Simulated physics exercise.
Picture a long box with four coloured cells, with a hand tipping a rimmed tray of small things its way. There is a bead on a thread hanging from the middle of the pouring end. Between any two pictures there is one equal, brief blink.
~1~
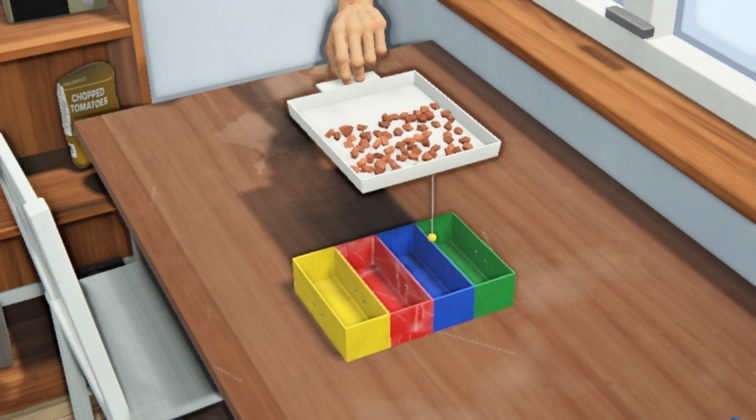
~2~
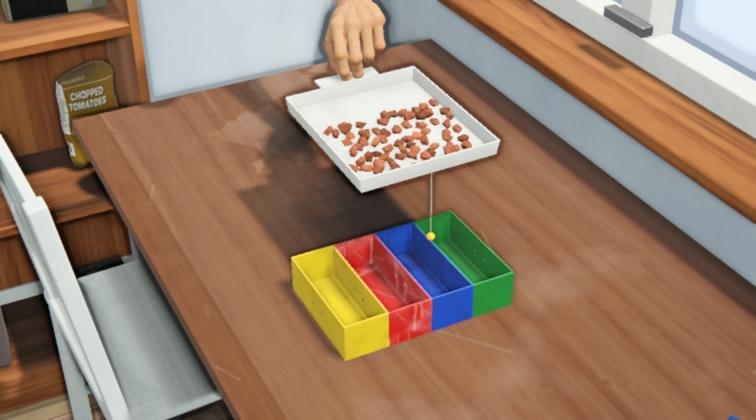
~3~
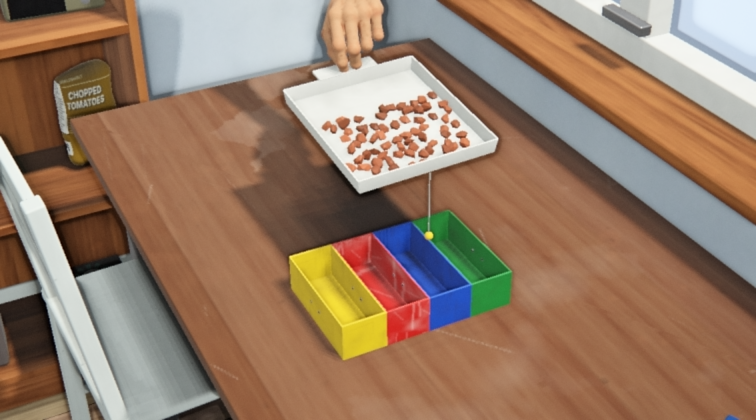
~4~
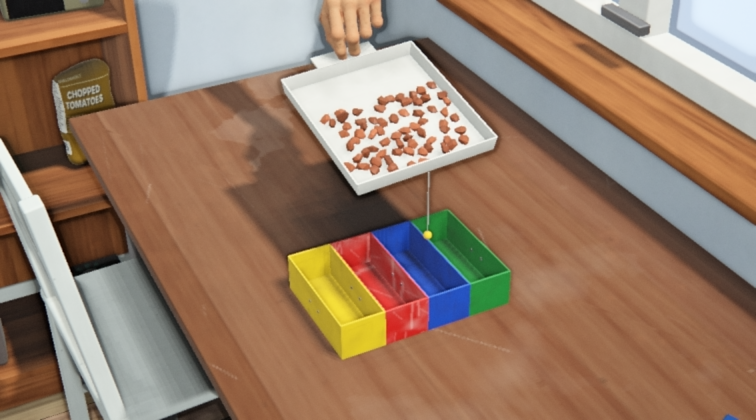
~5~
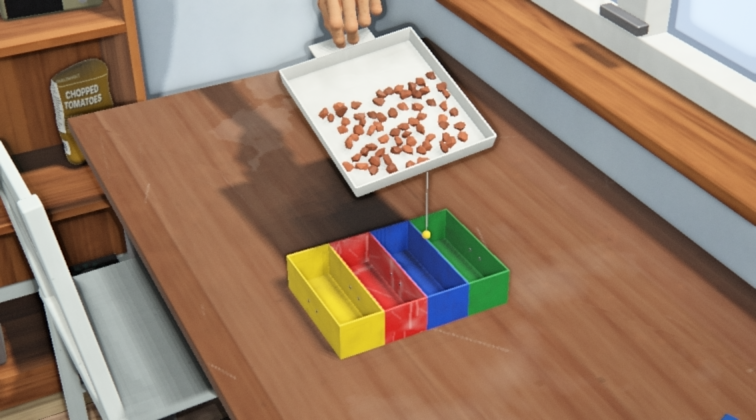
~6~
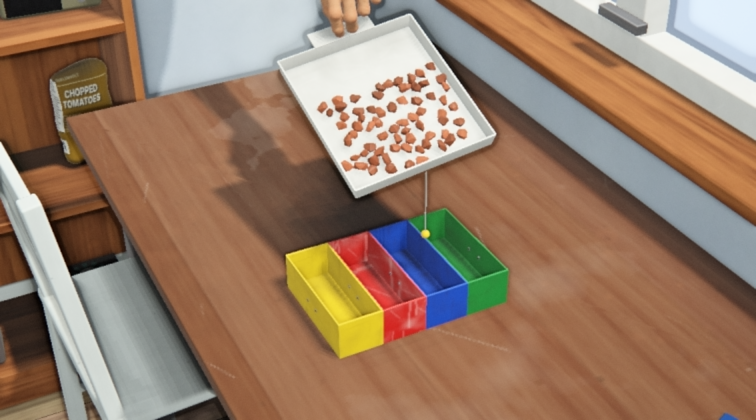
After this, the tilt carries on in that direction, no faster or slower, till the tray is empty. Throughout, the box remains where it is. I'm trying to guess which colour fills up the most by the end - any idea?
Go with red; that cell ends fullest.
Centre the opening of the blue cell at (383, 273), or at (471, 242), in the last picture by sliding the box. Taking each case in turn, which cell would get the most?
For the first spot the answer is the cell in blue, and for the second spot it is that yellow cell.
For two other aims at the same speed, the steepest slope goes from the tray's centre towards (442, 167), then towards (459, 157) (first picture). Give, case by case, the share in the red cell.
It comes to about 0 per cent the first time and about 0 per cent the second.
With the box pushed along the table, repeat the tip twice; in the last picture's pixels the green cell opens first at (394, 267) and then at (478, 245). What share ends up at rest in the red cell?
Trial 1 around 0 percent, trial 2 around 60 percent.
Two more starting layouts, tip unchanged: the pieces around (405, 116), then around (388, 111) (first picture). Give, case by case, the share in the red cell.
60 % and 60 %.
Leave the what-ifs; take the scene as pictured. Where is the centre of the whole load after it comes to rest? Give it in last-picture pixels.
It settles centred around (386, 300).
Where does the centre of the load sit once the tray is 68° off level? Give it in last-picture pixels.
Around (394, 154).
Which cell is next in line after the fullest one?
Blue.
Soon, tray tipped steeply; all on the tray.
A while on, tray tipped past a quarter turn; about half on the tray; about a quarter in the red cell; a small part in the blue cell; a stray few in the yellow cell; about a quarter falling or outside the box.
Towards the end, tray tipped past a quarter turn; most in the red cell; about a quarter in the blue cell; a stray few in the yellow cell; a stray few in the green cell.
Finally, tray tipped past a quarter turn; most in the red cell; about a quarter in the blue cell; a stray few in the yellow cell; a stray few in the green cell.
